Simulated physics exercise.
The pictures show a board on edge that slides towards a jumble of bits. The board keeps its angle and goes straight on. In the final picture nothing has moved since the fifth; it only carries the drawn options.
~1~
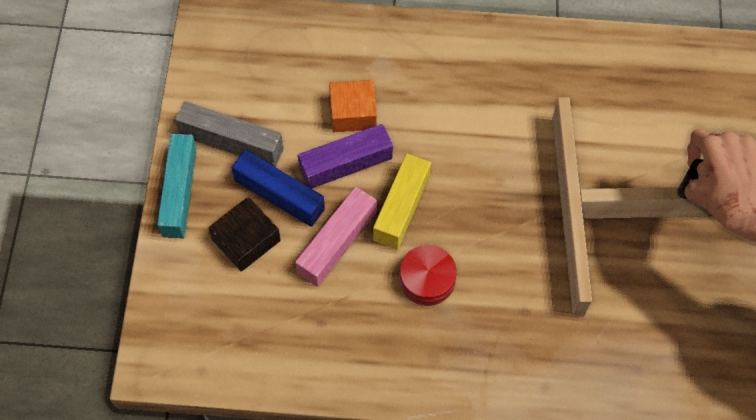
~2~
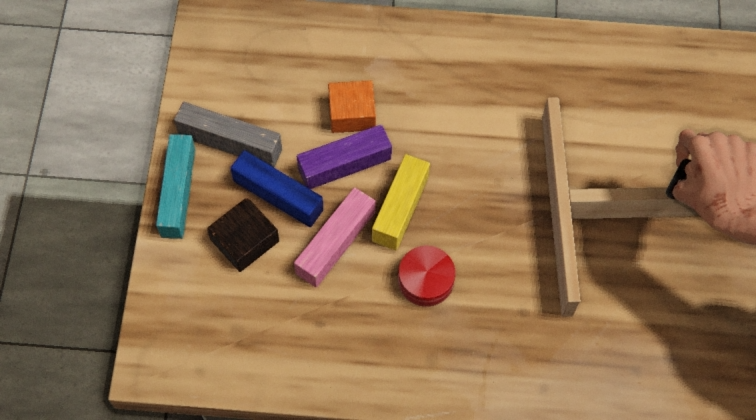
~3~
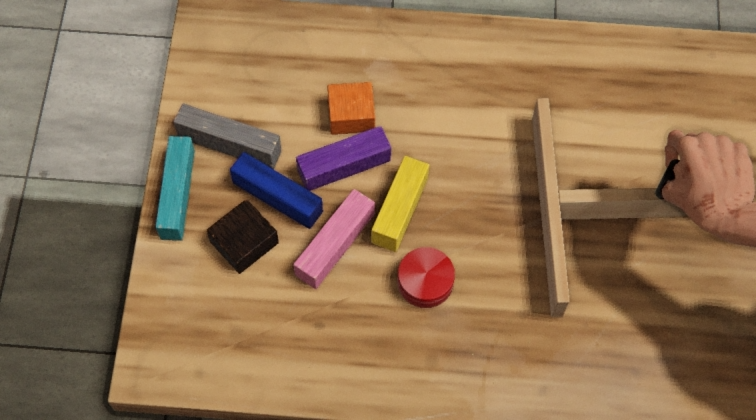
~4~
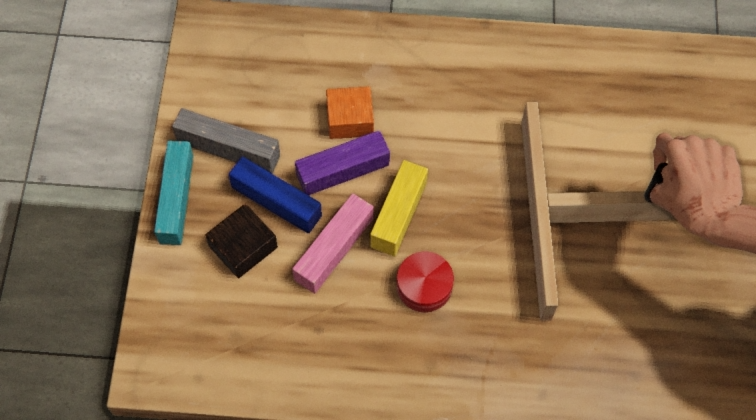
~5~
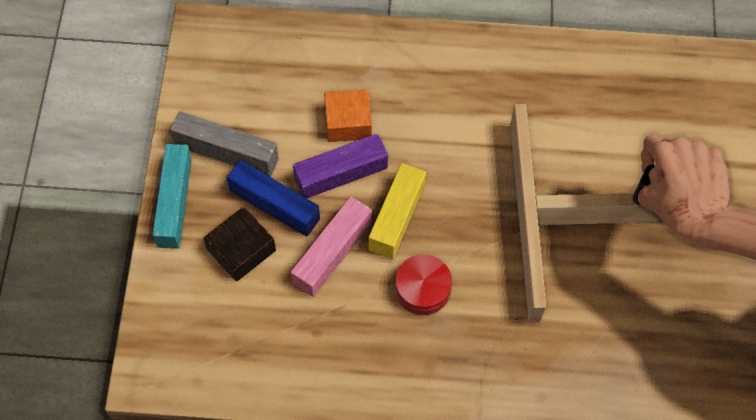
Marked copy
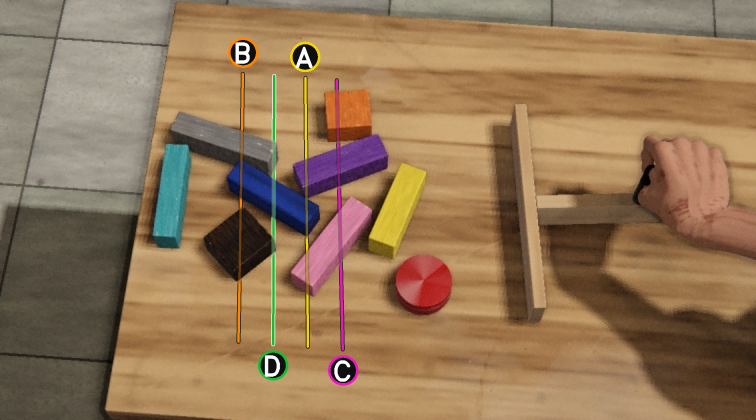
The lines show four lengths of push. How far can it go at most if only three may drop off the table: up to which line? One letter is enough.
B is the last line within the limit.
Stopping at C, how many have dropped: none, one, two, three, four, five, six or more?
In all, none.
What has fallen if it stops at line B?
The turquoise bar.
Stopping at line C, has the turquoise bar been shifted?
No.
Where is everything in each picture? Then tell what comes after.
Grey bar (230, 134); purple bar (346, 157); yellow bar (403, 201), in the first picture.
Board (564, 195); turquoise bar (177, 186), in the second picture.
Board (553, 196); pink bar (335, 239), in the third picture.
Board (542, 199); red tin (425, 282), in the fourth picture.
Board (530, 202); grey bar (225, 144); purple bar (341, 167); yellow bar (398, 211), in the fifth picture.
On the copy, A at (307, 206); B at (241, 201); C at (340, 208); D at (274, 203).
On B. First, board (427, 194); red tin (395, 285); turquoise bar (173, 196).
Then, board (323, 187); grey bar (212, 142); blue stick (220, 190).
Finally, board (243, 181); turquoise bar over the edge; grey bar (156, 115); one fallen.
By contrast, A is within the limit but short; C is within the limit but short; D is within the limit but short.
